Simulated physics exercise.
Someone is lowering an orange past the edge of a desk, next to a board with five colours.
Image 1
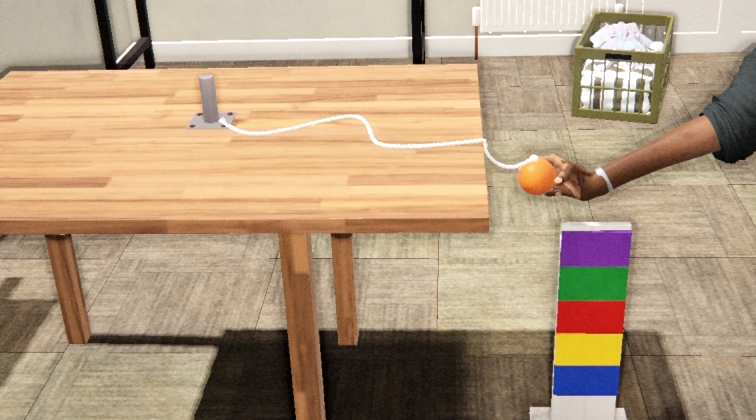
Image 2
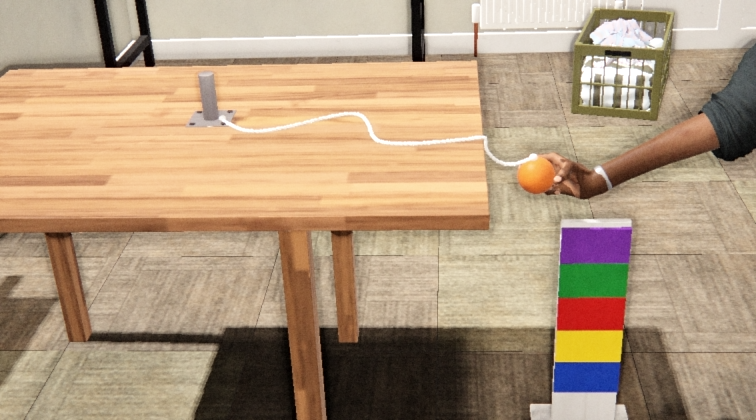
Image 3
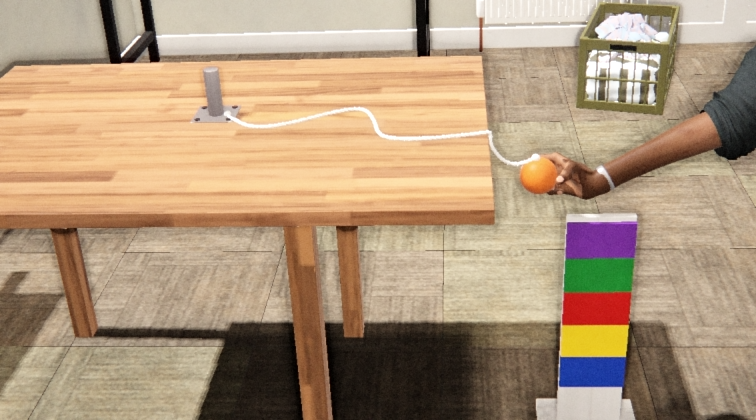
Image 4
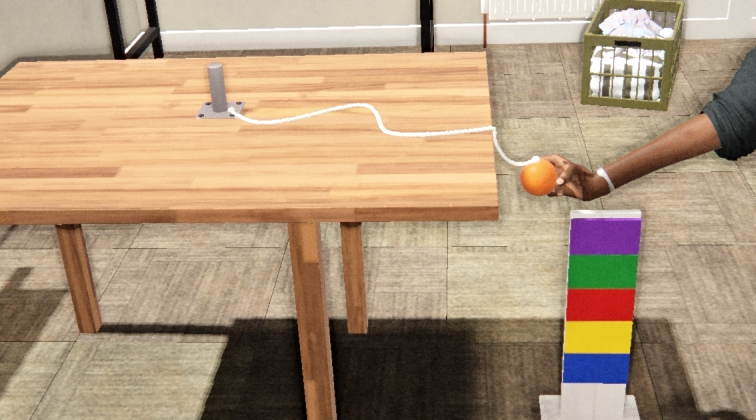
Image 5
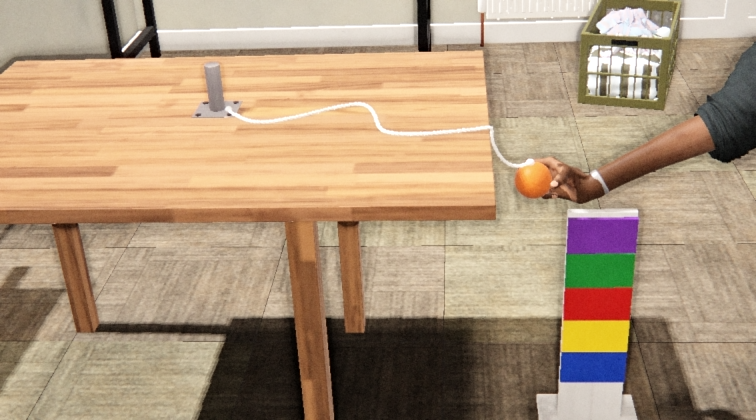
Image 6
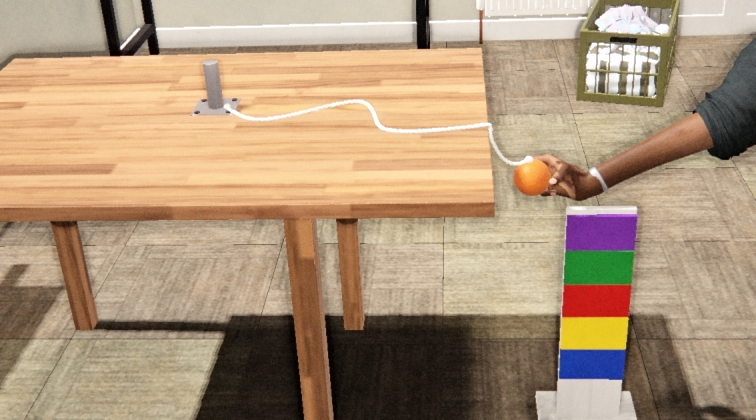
A hand holds an orange ball tied to a white cord beside a wooden table, barely moving.
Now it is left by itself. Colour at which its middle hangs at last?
The green one.
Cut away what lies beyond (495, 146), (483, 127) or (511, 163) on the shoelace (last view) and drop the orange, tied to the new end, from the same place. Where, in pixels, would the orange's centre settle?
I'd put it around (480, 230) for the first cut, (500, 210) for the second and (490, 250) for the third.
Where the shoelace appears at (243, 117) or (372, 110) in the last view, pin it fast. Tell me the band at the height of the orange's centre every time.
For the first place it's green, and for the second purple.
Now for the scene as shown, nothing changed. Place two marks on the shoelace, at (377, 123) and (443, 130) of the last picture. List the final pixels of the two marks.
The first finishes about (444, 117) and the second about (490, 152).
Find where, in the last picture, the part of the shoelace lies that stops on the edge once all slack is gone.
(410, 132), give or take.
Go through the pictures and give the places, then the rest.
The first frame shows orange (537, 177); purple (596, 250); green (593, 285); red (591, 319); yellow (588, 351); blue (586, 381).
The second frame shows orange (536, 176); shoelace through (238, 128) (305, 123) (365, 119) (393, 144) (469, 139).
The third frame shows orange (539, 176).
The fourth frame shows orange (539, 178); shoelace through (246, 120) (313, 115) (374, 111) (401, 135) (478, 130).
The fifth frame shows orange (533, 180).
The sixth frame shows orange (532, 178); shoelace through (242, 117) (309, 111) (370, 107) (397, 131) (474, 127).
Early on, orange near (516, 260); level with green.
Midway, orange near (453, 255); level with green.
Near the end, orange near (487, 265); level with green.
Finally, orange near (495, 266); level with green. The shoelace holds its middle at green.
